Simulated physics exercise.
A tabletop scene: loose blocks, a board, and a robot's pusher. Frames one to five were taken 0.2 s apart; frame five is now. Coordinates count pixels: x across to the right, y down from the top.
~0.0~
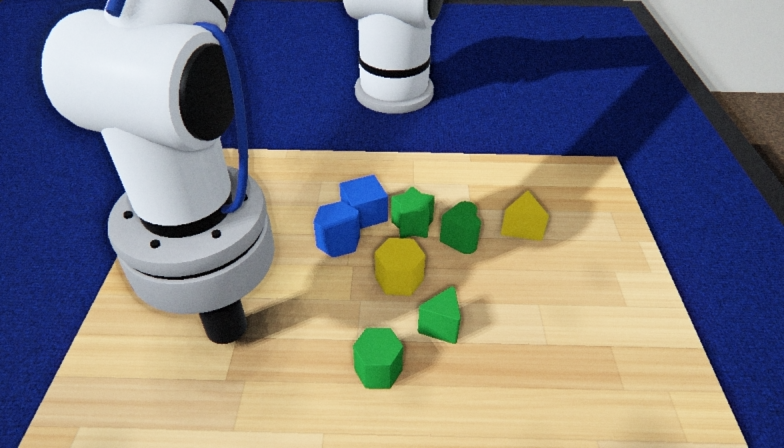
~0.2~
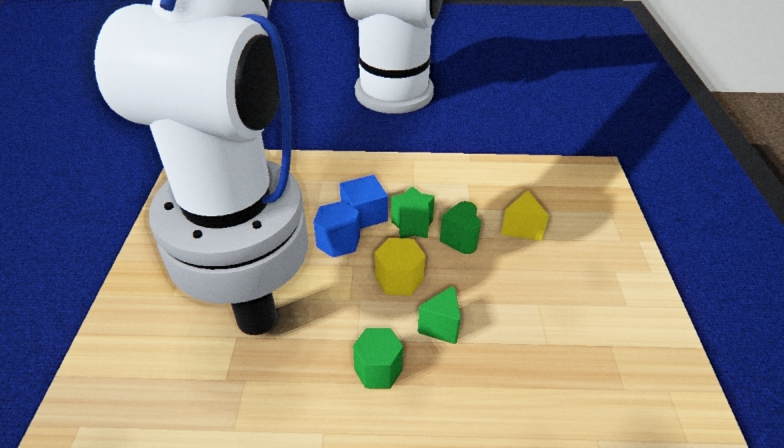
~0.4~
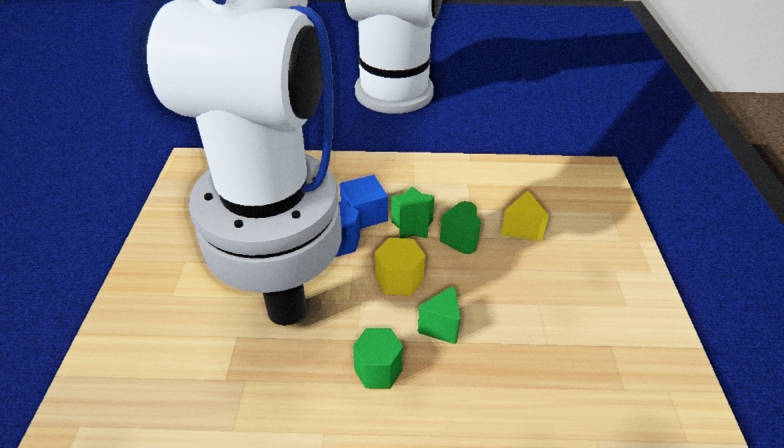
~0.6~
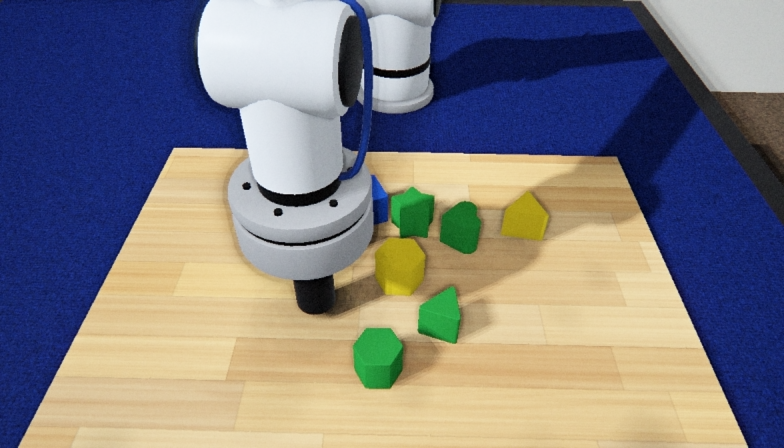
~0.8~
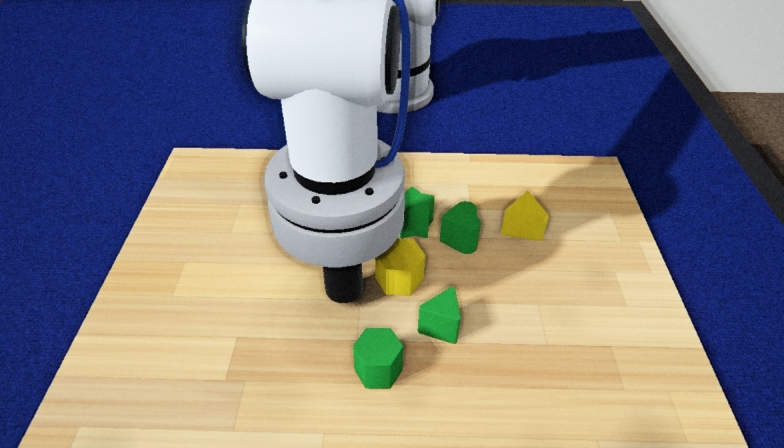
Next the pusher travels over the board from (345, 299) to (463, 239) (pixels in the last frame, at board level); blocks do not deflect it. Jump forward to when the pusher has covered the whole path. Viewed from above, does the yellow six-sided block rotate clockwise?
Yes - that is the case.
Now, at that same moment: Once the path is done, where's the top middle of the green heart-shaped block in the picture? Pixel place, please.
The middle of the upper face of the green heart-shaped block will lie at about (493, 198) in the picture.
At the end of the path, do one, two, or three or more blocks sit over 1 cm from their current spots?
Two move.
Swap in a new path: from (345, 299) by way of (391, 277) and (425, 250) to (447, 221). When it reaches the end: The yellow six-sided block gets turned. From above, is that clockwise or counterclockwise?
Clockwise.
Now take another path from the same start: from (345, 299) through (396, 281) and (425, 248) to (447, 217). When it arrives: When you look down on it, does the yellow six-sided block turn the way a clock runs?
I'd say yes.
What follows on the original path. One third of the way, pusher at (388, 268); yellow six-sided block at (427, 245), turned 15° clockwise.
Two thirds of the way, pusher at (428, 248); yellow six-sided block at (469, 233), turned 30° clockwise; green heart-shaped block at (478, 208), turned 25° anticlockwise.
At the end, pusher at (464, 229); yellow six-sided block at (500, 230), turned 70° clockwise; green star block not moved; green heart-shaped block at (493, 198), turned 45° anticlockwise.
